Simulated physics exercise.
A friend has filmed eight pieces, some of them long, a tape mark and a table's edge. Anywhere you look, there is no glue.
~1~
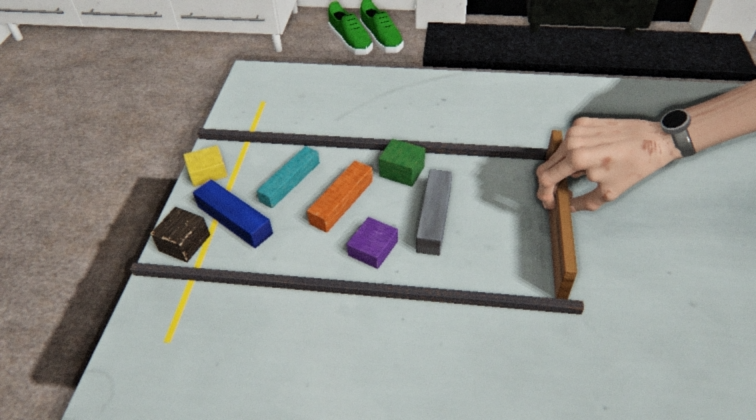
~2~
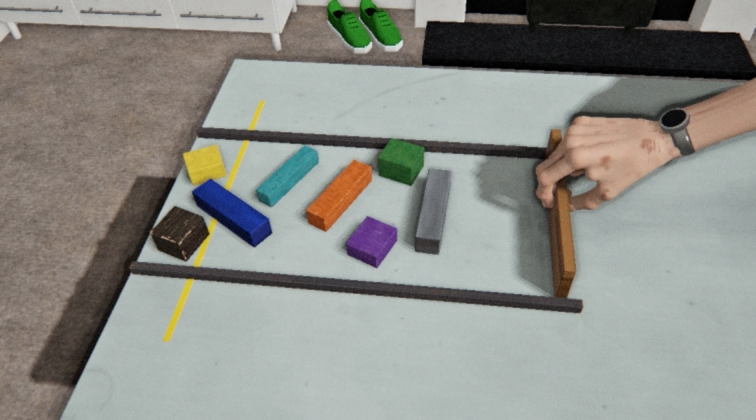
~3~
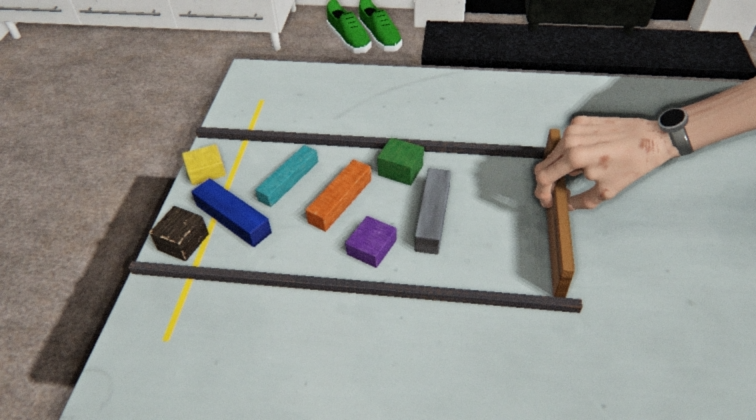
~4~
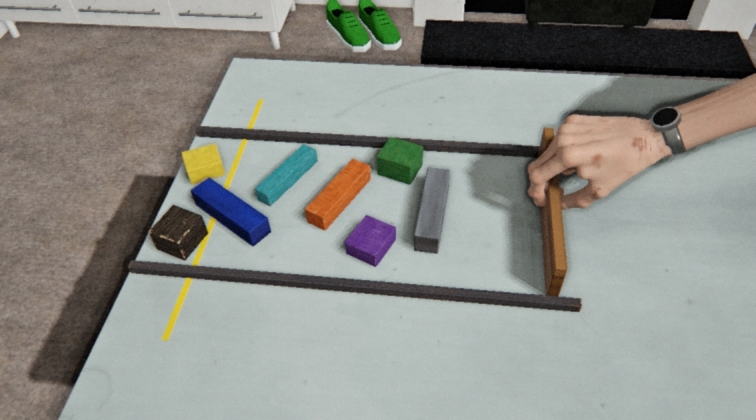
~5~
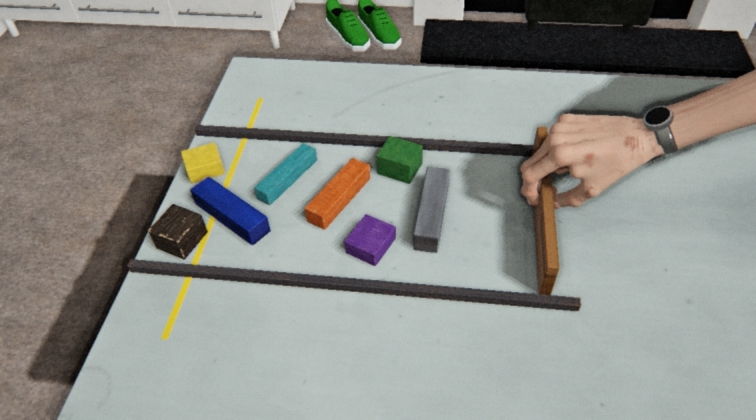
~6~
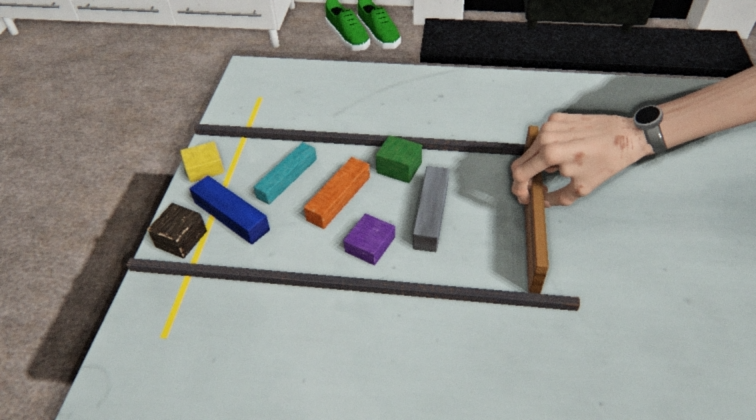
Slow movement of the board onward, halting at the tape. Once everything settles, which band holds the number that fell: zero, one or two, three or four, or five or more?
It is in the band three or four.
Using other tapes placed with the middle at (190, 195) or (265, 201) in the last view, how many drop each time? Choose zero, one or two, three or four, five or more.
Falls: Five or over, then not one.
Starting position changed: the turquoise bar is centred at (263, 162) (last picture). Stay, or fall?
It simply keeps its place on top.
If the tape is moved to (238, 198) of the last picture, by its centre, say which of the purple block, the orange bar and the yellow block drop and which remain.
The purple block: It is still there. The orange bar: It is still there. The yellow block: It is gone.
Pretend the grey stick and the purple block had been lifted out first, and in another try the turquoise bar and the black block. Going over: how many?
I'd say 1 the first time and 2 the second time.
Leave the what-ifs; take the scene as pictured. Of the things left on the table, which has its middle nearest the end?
Orange bar.
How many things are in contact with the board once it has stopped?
2 in contact.
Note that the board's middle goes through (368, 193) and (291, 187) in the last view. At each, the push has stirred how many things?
The count is 4 at the first point and 7 at the second.
Soon after, none off yet; yellow block at rest near (203, 162); black block at rest near (178, 230); blue stick at rest near (229, 209).
Then, none off yet; yellow block moved a little near (190, 159); black block moved about its own width near (135, 239); blue stick moved about its own width near (166, 208).
At rest, the number that fall off is three or four; fallen, turquoise bar, blue stick, black block and yellow block.
